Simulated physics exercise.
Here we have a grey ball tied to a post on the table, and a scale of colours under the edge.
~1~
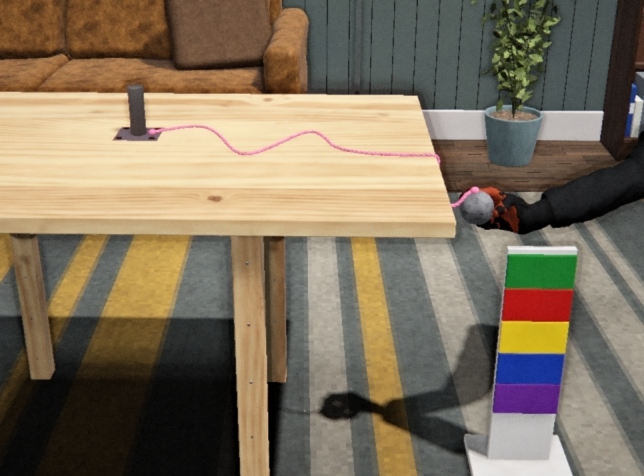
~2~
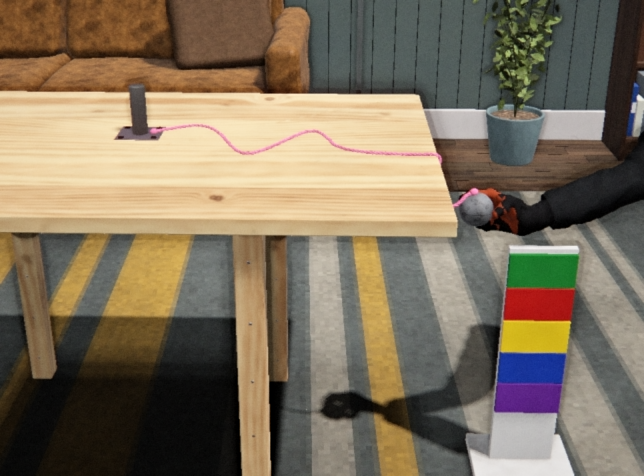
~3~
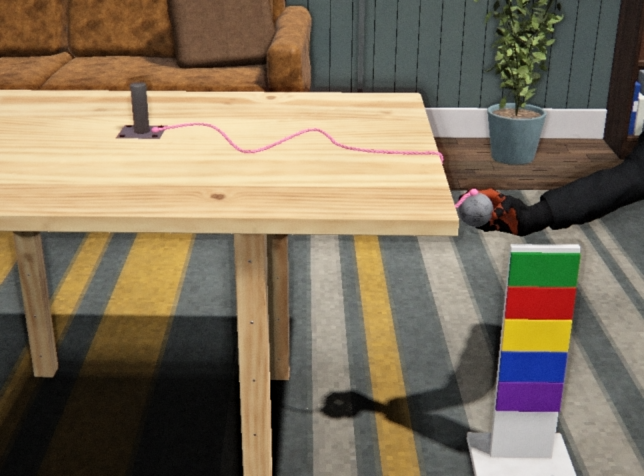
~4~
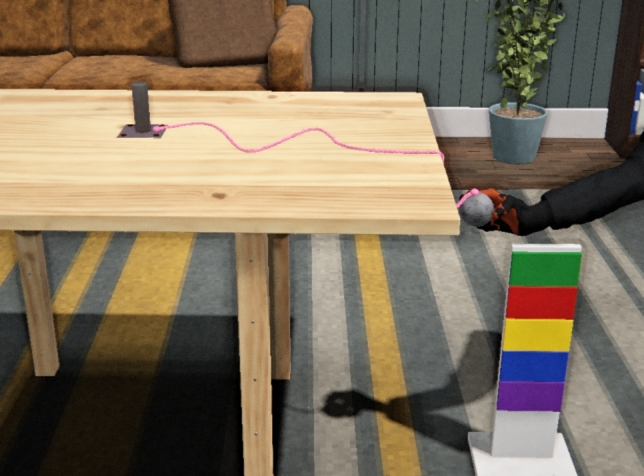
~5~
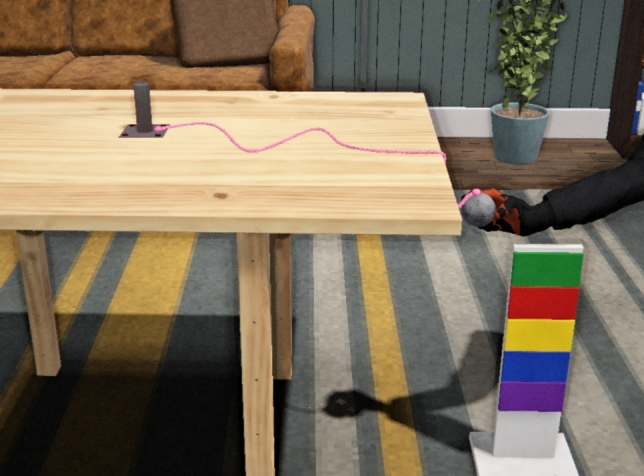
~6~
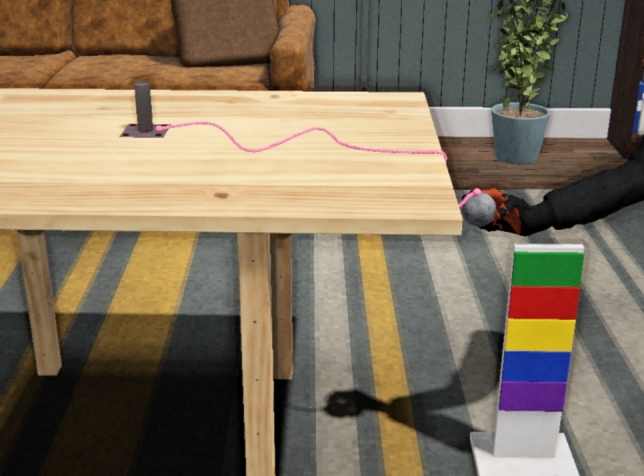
A dark-sleeved arm reaches in from the right in a living room with a brown sofa, a potted plant and a striped rug, seen from slightly above. Its reddish hand holds a grey ball beside a pale wooden table, where a wavy pink lace runs to a dark post, above an upright green, red, yellow, blue and purple scale. Hand, ball and lace stay practically still while the view shifts very slightly.
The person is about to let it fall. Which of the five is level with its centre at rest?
The blue one.
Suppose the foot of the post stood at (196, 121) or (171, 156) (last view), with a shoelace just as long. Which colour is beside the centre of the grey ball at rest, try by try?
One after the other, purple; purple.
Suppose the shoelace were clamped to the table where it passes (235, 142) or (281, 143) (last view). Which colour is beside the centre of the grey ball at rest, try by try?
It would be yellow; red.
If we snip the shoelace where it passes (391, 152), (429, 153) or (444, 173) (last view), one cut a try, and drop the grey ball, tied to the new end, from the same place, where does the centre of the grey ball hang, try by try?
About (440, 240), (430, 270) and (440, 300).
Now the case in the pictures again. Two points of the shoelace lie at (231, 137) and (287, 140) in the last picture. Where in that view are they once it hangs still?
Near (263, 136) and (362, 142).
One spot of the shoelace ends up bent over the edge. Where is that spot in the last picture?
That spot is around (334, 137).
Early on, ball near (405, 340); level with yellow.
Midway, ball near (442, 359); level with blue.
Finally, ball near (426, 357); level with blue. The shoelace holds its middle at blue.
